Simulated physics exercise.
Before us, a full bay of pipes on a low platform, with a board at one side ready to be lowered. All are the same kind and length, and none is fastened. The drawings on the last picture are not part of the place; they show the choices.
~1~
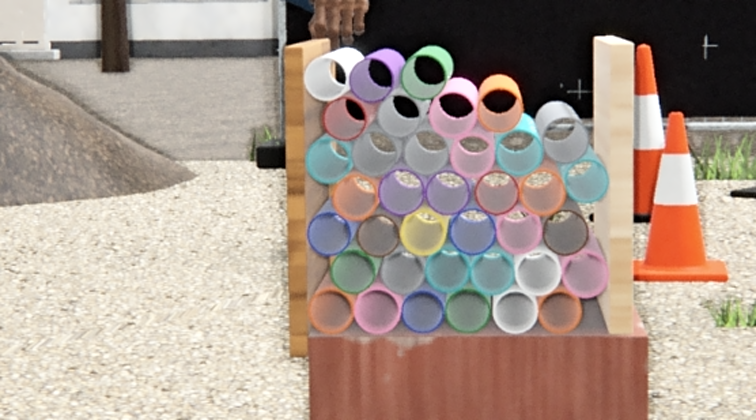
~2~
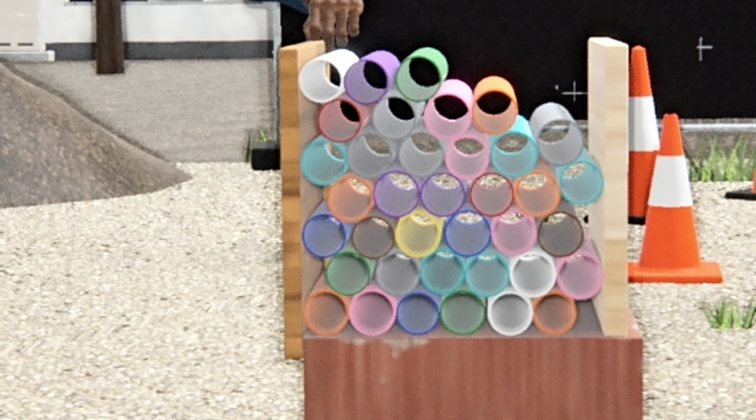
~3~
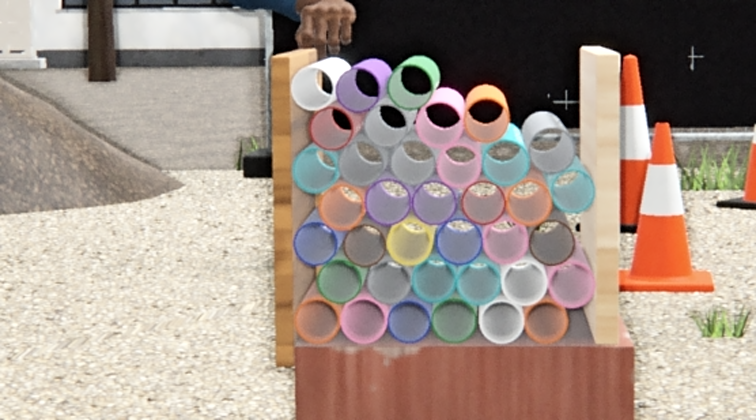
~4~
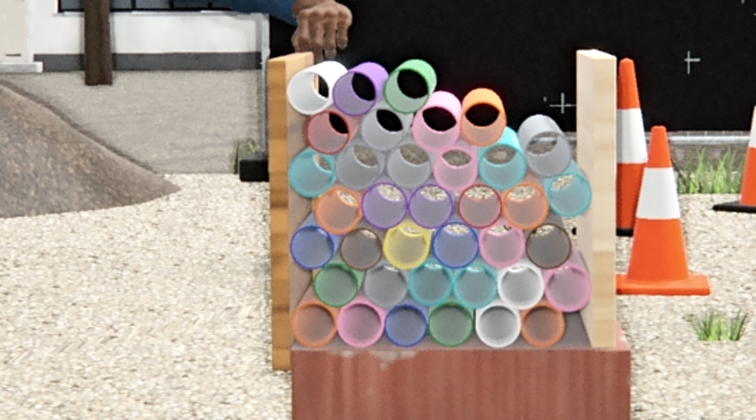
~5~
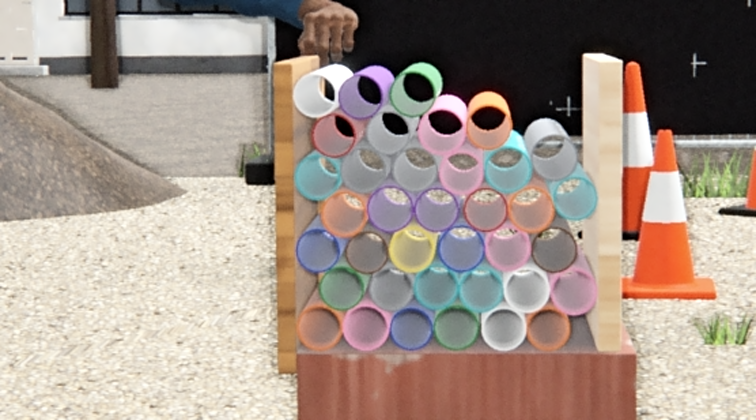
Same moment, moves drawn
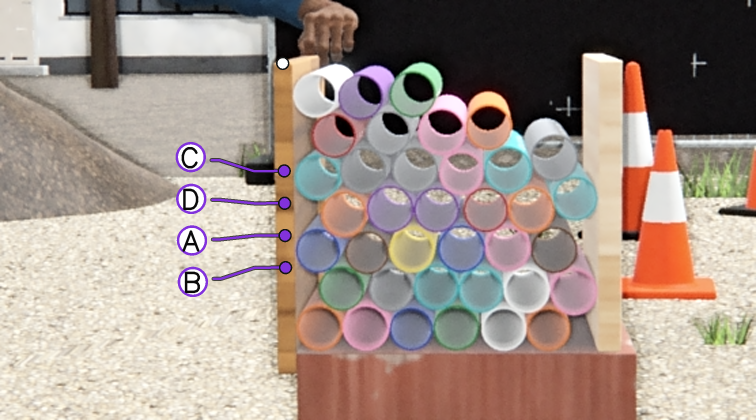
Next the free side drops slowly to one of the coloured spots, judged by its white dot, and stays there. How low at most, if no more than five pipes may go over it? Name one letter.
At most to B.
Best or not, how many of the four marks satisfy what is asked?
Four of the four.
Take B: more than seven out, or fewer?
At B, fewer than seven.
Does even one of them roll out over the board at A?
Yes, at A.
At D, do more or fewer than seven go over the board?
At D, fewer than seven.
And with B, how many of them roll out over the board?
With B, four.
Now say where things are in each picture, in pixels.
A turquoise pipe (328, 161); a grey pipe (426, 152); a grey pipe (400, 116), in the first picture.
A grey pipe (394, 118); an orange pipe (494, 111), in the second picture.
Side board (300, 195); an orange pipe (318, 321), in the third picture.
An orange pipe (542, 325); a blue pipe (312, 247), in the fourth picture.
An orange pipe (344, 214); a turquoise pipe (317, 177); a grey pipe (415, 169), in the fifth picture.
On the marked copy, A at (285, 236); B at (286, 267); C at (284, 171); D at (285, 204); the white dot at (283, 63).
Taking B. A third of the way, top of the board (294, 150).
Two thirds of the way, top of the board (295, 247).
When it is over, top of the board (295, 266), four out over the board.
As for the rest, A four out over the board; C one out over the board; D one out over the board.
